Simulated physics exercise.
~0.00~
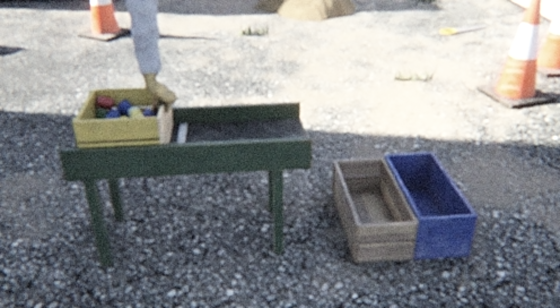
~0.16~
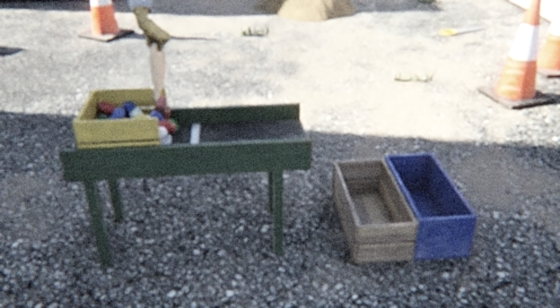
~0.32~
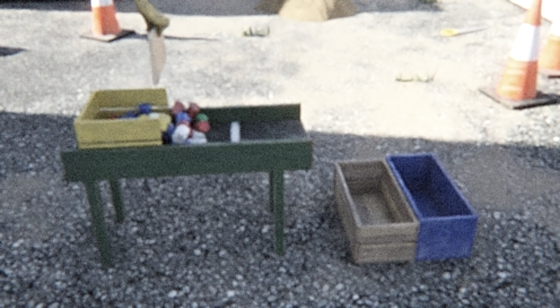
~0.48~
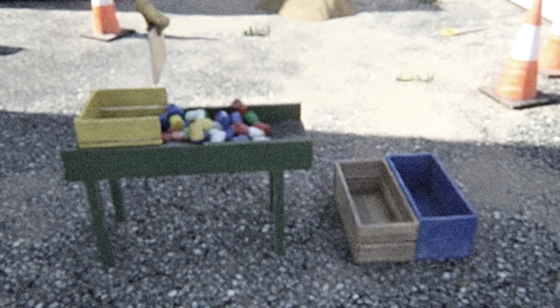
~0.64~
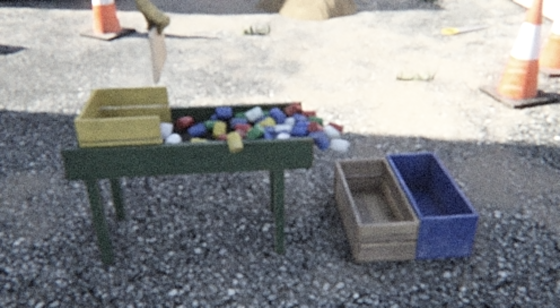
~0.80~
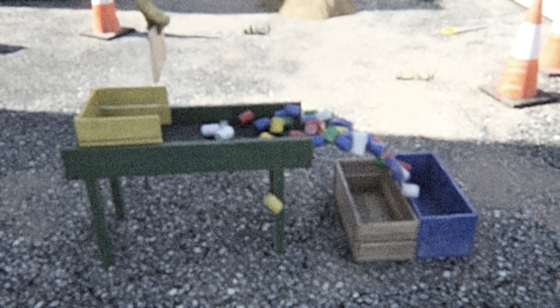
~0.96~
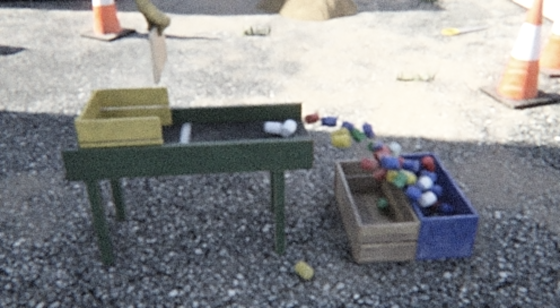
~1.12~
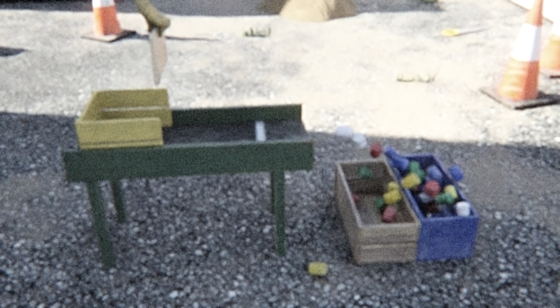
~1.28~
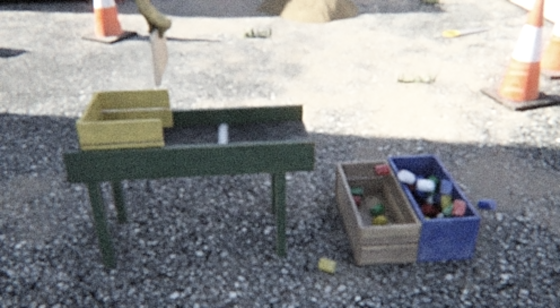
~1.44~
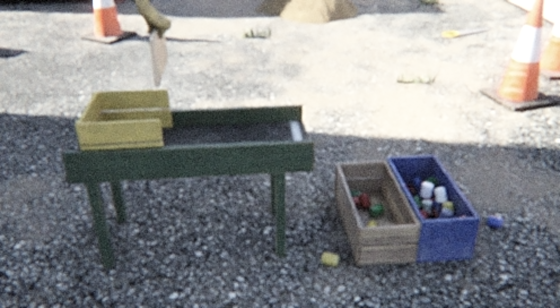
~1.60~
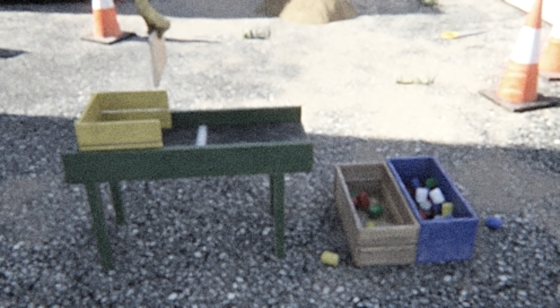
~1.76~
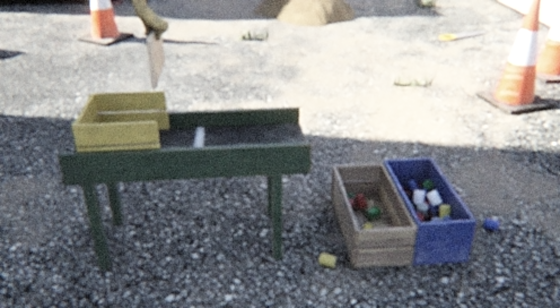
A hand lifted the gate of a yellow pen on a green table-like belt, and the colourful little jars rode right and tumbled off the end, most landing in the blue tub, some in the wooden bin, and a couple on the gravel.
